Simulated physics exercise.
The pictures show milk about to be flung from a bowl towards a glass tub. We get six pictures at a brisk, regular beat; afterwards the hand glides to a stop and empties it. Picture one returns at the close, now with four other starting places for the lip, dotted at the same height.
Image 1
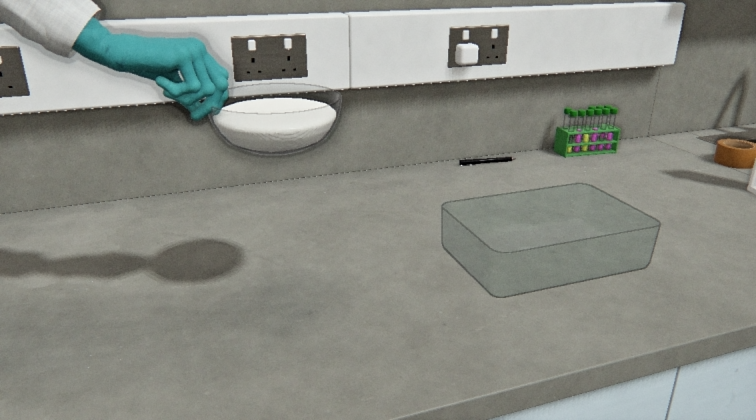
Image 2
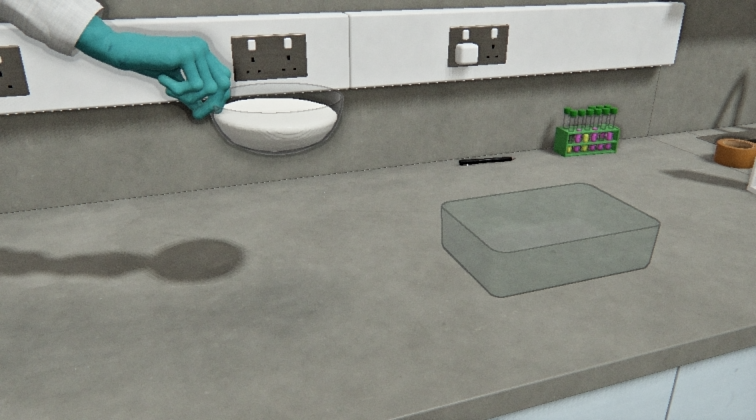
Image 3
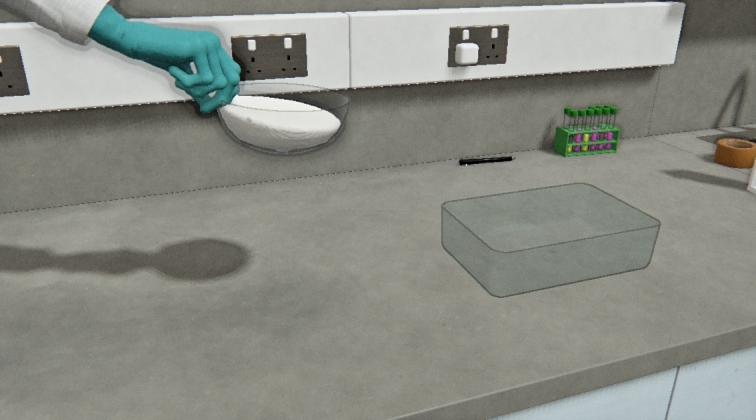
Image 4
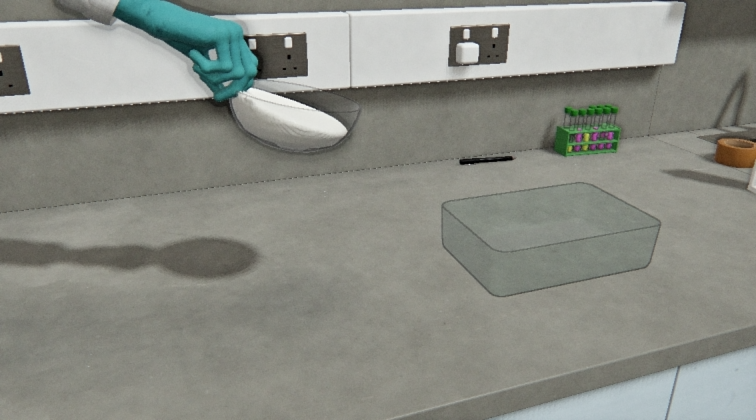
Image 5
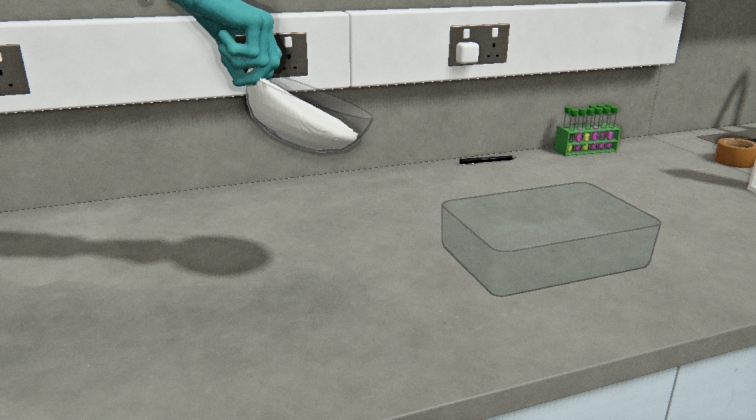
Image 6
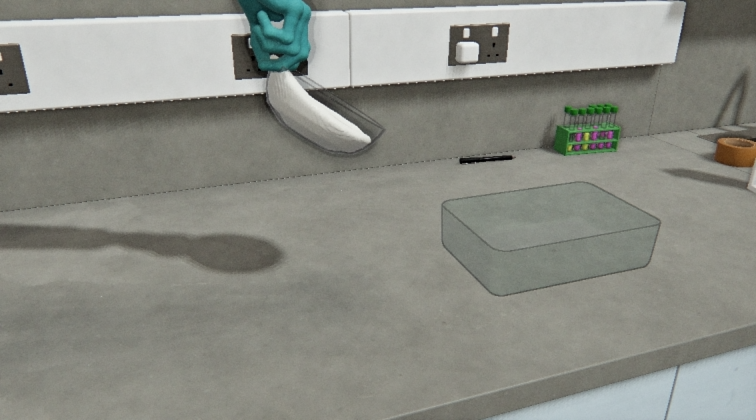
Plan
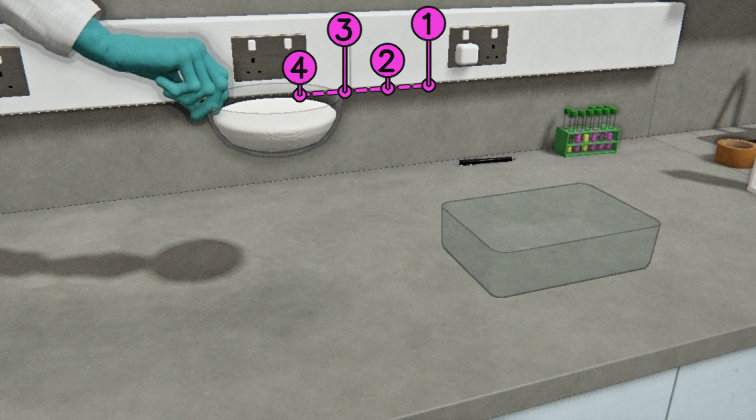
A teal-gloved hand holds a clear bowl of white milk level above a grey worktop, left of an empty-looking glass tub. The hand then shifts slightly right and rotates, tilting the bowl more and more steeply, its right side dropping lower, while the tub stays still.
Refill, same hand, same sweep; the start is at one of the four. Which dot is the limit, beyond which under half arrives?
Spot 4 just does it.
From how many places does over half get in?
All of them.
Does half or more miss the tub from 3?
No, not at all.
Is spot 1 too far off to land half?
No, that is safe.
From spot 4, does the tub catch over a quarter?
Yes, clearly.
On the marked copy, 1 at (428, 85); 2 at (387, 88); 3 at (344, 91); 4 at (299, 95).
Choosing 1, about 62 % lands in the tub, 6 % falls short and 31 % goes beside or beyond.
Choosing 2, about 66 % lands in the tub, 5 % falls short and 29 % goes beside or beyond.
Choosing 3, about 78 % lands in the tub, 6 % falls short and 16 % goes beside or beyond.
Choosing 4, about 74 % lands in the tub, 12 % falls short and 14 % goes beside or beyond.
